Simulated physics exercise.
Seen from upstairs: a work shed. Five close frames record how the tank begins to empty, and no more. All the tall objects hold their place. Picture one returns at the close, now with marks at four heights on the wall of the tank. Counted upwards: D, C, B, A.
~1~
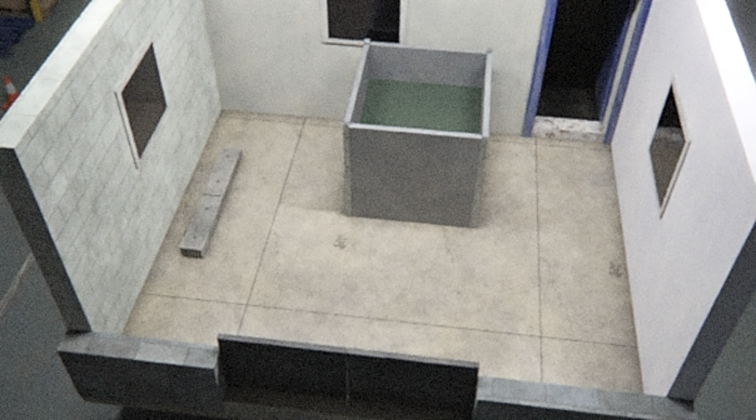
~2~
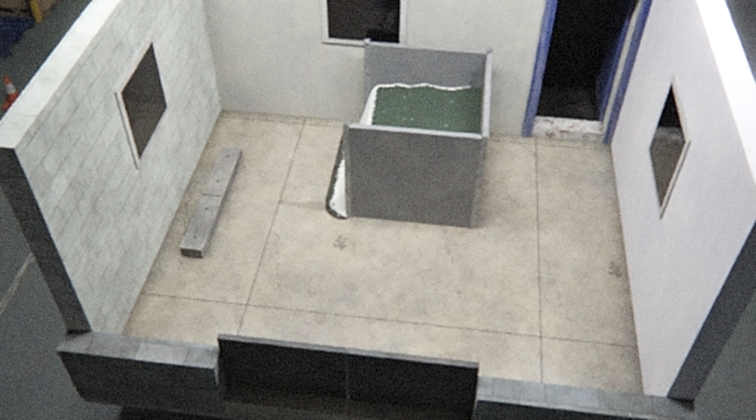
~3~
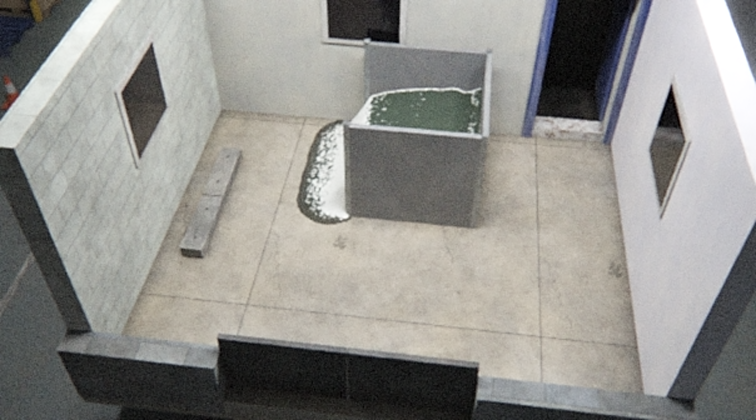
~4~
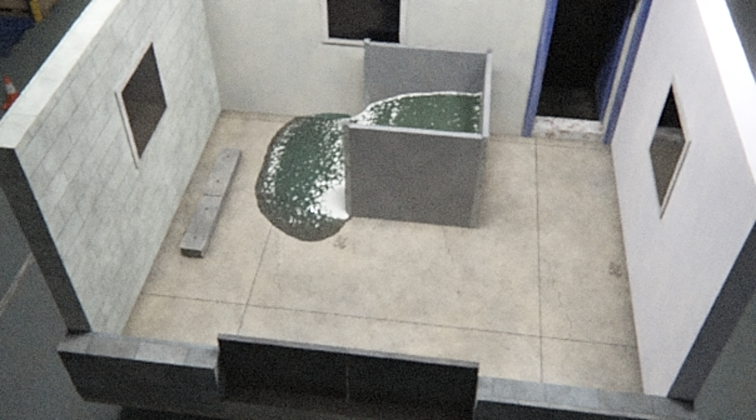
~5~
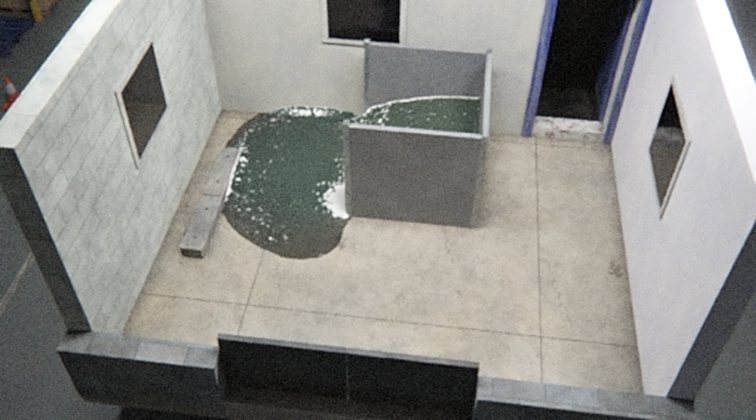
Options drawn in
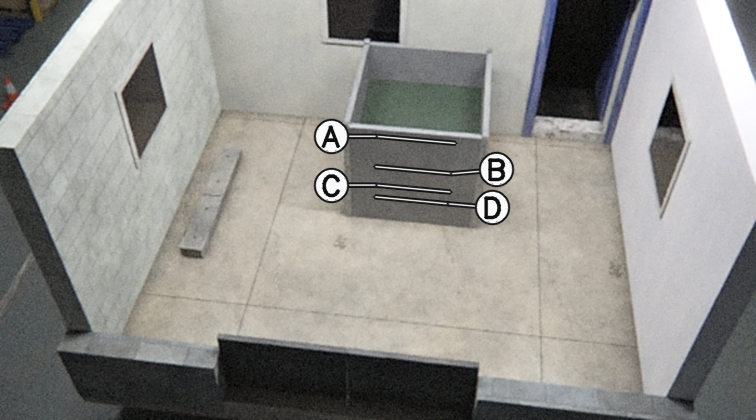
Green water burst from the left side of a gray tank in a small roofless shed and spread leftward across the pale floor, foaming white, until it reached the low gray block.
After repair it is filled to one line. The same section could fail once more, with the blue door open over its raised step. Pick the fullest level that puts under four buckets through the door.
B.
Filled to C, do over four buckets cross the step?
No.
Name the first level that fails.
It is A.
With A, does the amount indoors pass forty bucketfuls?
No, it does not.
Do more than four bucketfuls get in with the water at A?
Yes, it does.
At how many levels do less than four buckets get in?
Three of them.
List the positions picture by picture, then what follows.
Water in the tank at rest, its middle at (420, 120); foot of the blue doorway at (567, 139); shut gate at (348, 357).
Water covers 2 % of the ground and shows as far out as (335, 211).
Water covers 6 % of the ground and shows as far out as (324, 206).
Water covers 11 % of the ground and shows as far out as (306, 116).
Water covers 18 % of the ground and shows as far out as (238, 137).
On the marked copy, A at (415, 139); B at (413, 170); C at (412, 188); D at (411, 200); from the bottom up D, C, B, A.
With A, about 13 bucketfuls get in.
With B, a bucket or two gets in.
With C, nothing gets over.
With D, nothing gets over.
